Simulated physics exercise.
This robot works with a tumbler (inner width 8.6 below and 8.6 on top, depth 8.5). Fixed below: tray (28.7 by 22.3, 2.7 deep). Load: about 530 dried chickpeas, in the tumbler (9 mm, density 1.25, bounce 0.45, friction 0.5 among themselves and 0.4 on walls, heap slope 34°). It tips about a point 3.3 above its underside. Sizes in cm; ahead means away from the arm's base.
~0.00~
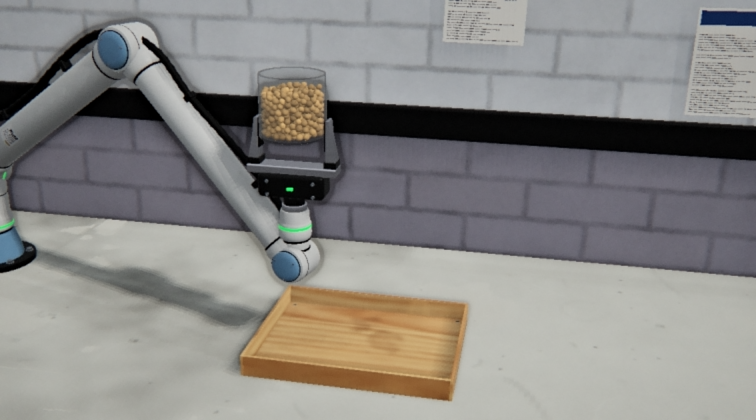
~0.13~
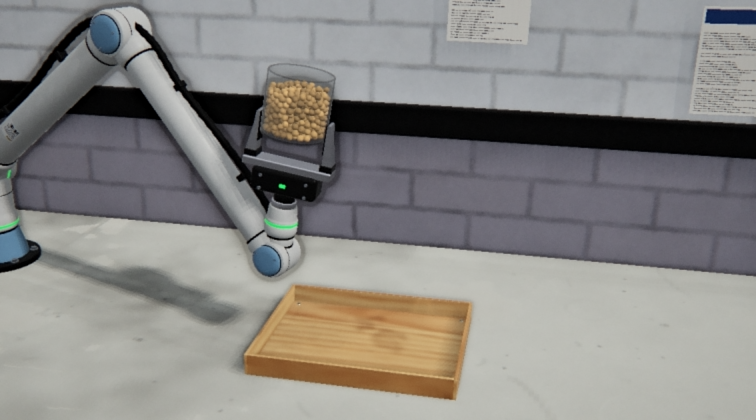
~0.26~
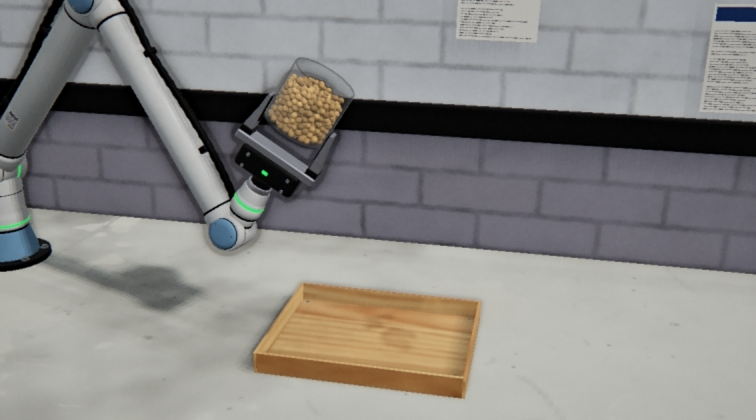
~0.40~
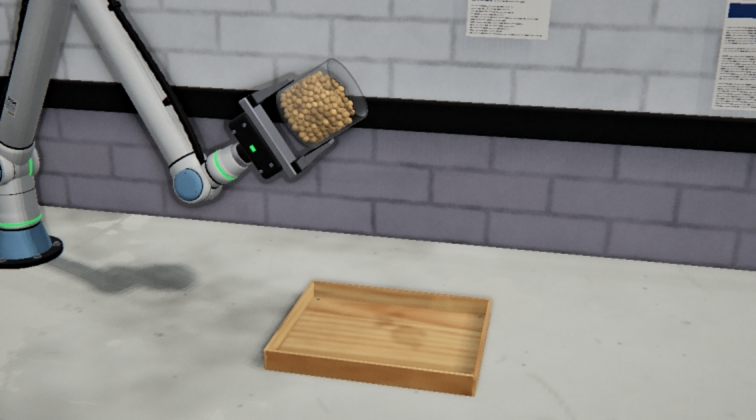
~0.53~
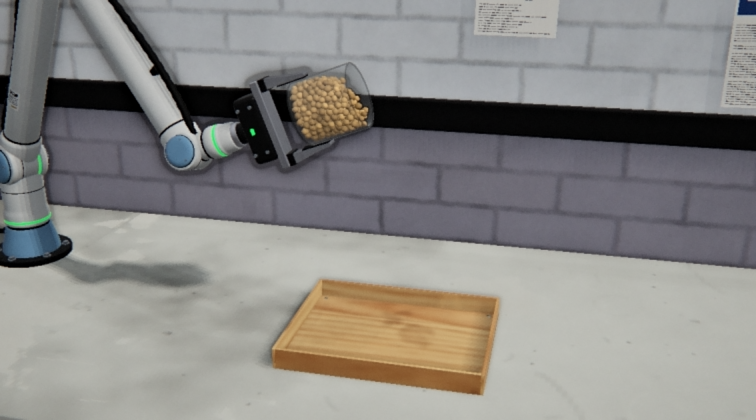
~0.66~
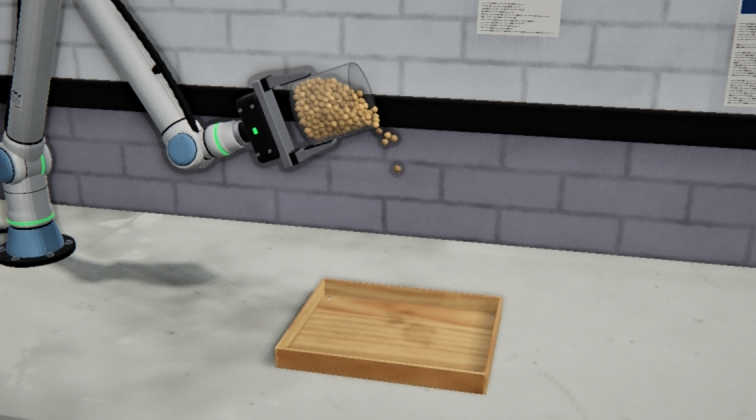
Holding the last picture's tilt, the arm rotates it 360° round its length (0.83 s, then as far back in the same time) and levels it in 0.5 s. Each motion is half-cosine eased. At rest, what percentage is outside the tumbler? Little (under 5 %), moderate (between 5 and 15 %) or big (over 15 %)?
Share outside the tumbler: Big (over 15 %).
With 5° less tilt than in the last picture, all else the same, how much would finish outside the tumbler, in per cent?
In that case some 10 per cent.
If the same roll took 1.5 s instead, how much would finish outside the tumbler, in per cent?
In that case some 35 per cent.
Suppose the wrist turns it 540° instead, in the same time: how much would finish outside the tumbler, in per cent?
In that case some 15 per cent.
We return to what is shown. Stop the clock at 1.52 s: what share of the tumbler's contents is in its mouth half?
About 35 per cent.
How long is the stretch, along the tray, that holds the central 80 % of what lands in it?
About 18 cm.
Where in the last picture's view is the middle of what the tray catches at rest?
Around (430, 337).
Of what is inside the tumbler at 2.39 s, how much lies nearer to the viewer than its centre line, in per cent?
Roughly 60 per cent.
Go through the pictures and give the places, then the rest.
The first picture shows tumbler middle at (293, 106), upright; upper third of the load around (293, 97), from x 265 to 320, top at y 85; 533 in the tumbler.
The second picture shows tumbler middle at (298, 105), tipped 9°; upper third of the load around (297, 96), from x 265 to 325, top at y 85.
The third picture shows tumbler middle at (309, 105), tipped 32°; upper third of the load around (304, 95), from x 270 to 340, top at y 75.
The fourth picture shows tumbler middle at (321, 105), tipped 56°; upper third of the load around (315, 93), from x 285 to 350, top at y 75.
The fifth picture shows tumbler middle at (330, 105), tipped 69°; upper third of the load around (322, 93), from x 295 to 365, top at y 80.
The sixth picture shows tumbler middle at (333, 104), tipped 70°; upper third of the load around (324, 94), from x 295 to 400, top at y 80; 528 in the tumbler, 5 in flight or on a rim.
By 1.52 s, tipped 70°, highest piece 38 above the table; 469 in the tumbler, 43 in the tray, 2 on the table or floor, 19 in flight or on a rim.
By 2.39 s, tipped 67°, highest piece 38 above the table; 426 in the tumbler, 88 in the tray, 4 on the table or floor, 15 in flight or on a rim.
By 3.02 s, upright, highest piece 39 above the table; 423 in the tumbler, 105 in the tray, 5 on the table or floor.
By 3.72 s, upright, highest piece 39 above the table; 423 in the tumbler, 105 in the tray, 5 on the table or floor.
Final count, 423 in the tumbler, 105 in the tray, 5 on the table or floor. That is 21 % outside the tumbler.
